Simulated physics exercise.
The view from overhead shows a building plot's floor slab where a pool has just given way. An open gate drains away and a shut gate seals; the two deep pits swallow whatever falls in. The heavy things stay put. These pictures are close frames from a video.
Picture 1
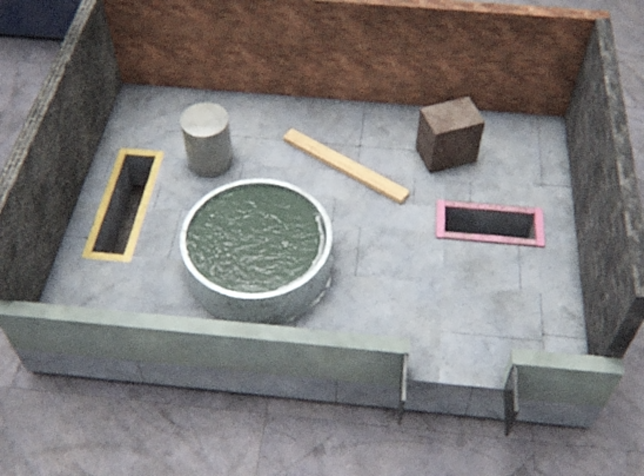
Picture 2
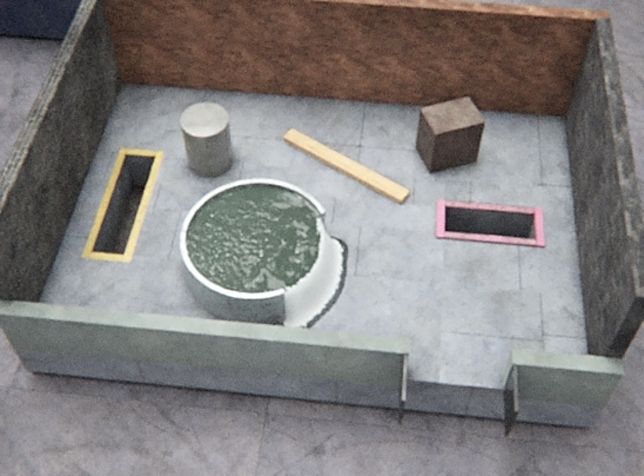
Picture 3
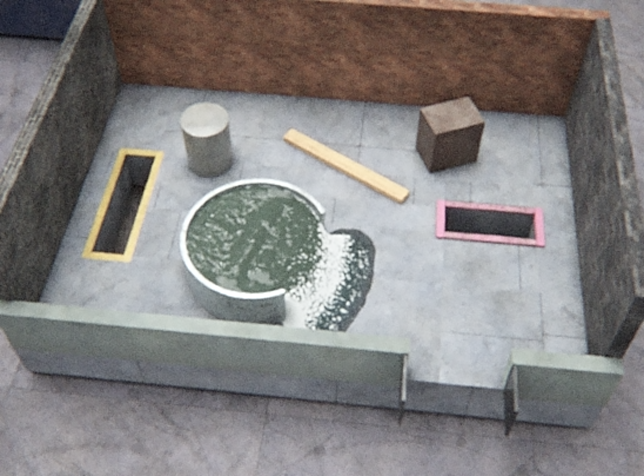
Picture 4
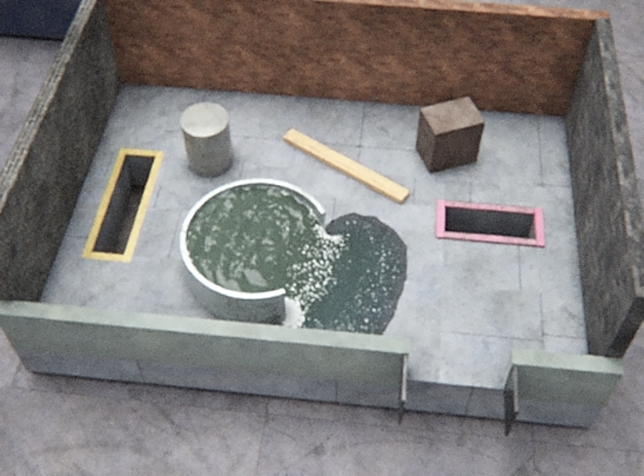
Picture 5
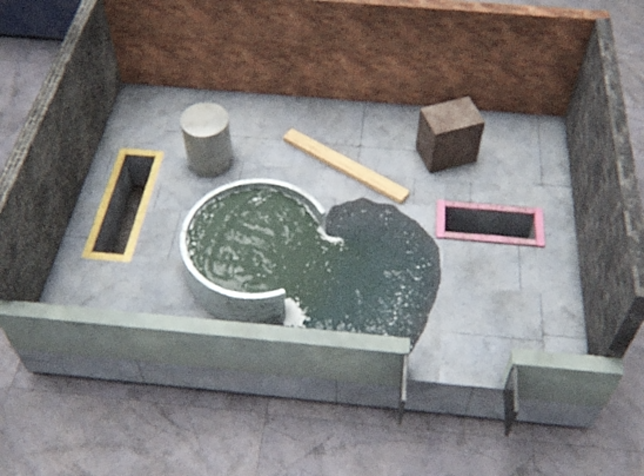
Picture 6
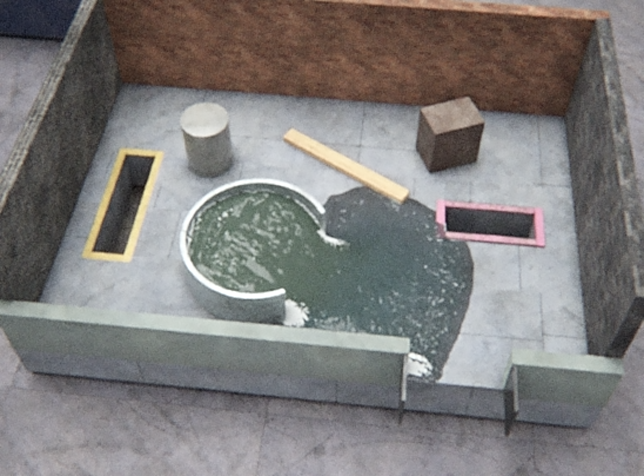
On a walled floor slab, a round pool breaks open and green water spreads rightward.
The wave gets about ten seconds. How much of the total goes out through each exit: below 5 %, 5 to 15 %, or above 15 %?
Final split: The gate gets above 15 %; the pink pit gets above 15 %; the yellow pit gets below 5 %.
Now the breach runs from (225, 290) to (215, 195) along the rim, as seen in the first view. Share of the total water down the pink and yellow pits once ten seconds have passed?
In percent: Pink 0, yellow 70.
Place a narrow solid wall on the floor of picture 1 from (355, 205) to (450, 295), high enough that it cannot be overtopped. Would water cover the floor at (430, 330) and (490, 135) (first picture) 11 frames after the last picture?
Going in order, I'd say drenched and kept out of it.
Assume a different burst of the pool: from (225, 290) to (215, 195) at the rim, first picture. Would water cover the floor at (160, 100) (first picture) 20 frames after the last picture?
It would be soaked.
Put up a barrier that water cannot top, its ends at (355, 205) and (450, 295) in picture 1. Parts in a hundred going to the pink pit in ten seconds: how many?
Share for the pink pit - 10 percent.
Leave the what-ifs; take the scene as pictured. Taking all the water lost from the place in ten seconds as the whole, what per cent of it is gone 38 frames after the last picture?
About 75 per cent.
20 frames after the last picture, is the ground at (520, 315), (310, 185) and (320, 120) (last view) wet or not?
Taking them as listed, I'd call them soaked through, high and dry and high and dry.
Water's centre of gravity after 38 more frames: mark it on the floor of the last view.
It's close to (429, 249).
A moment on, water covers 30 % of the floor; the gate 1 %, the pink pit 1 %, the yellow pit 0 %.
Next, water covers 40 % of the floor; the gate 5 %, the pink pit 3 %, the yellow pit 0 %.
Then, water covers 45 % of the floor; the gate 8 %, the pink pit 7 %, the yellow pit 0 %.
Later, water covers 55 % of the floor; the gate 15 %, the pink pit 15 %, the yellow pit 0 %.
In the end, water covers 80 % of the floor; the gate 22 %, the pink pit 18 %, the yellow pit 1 %.
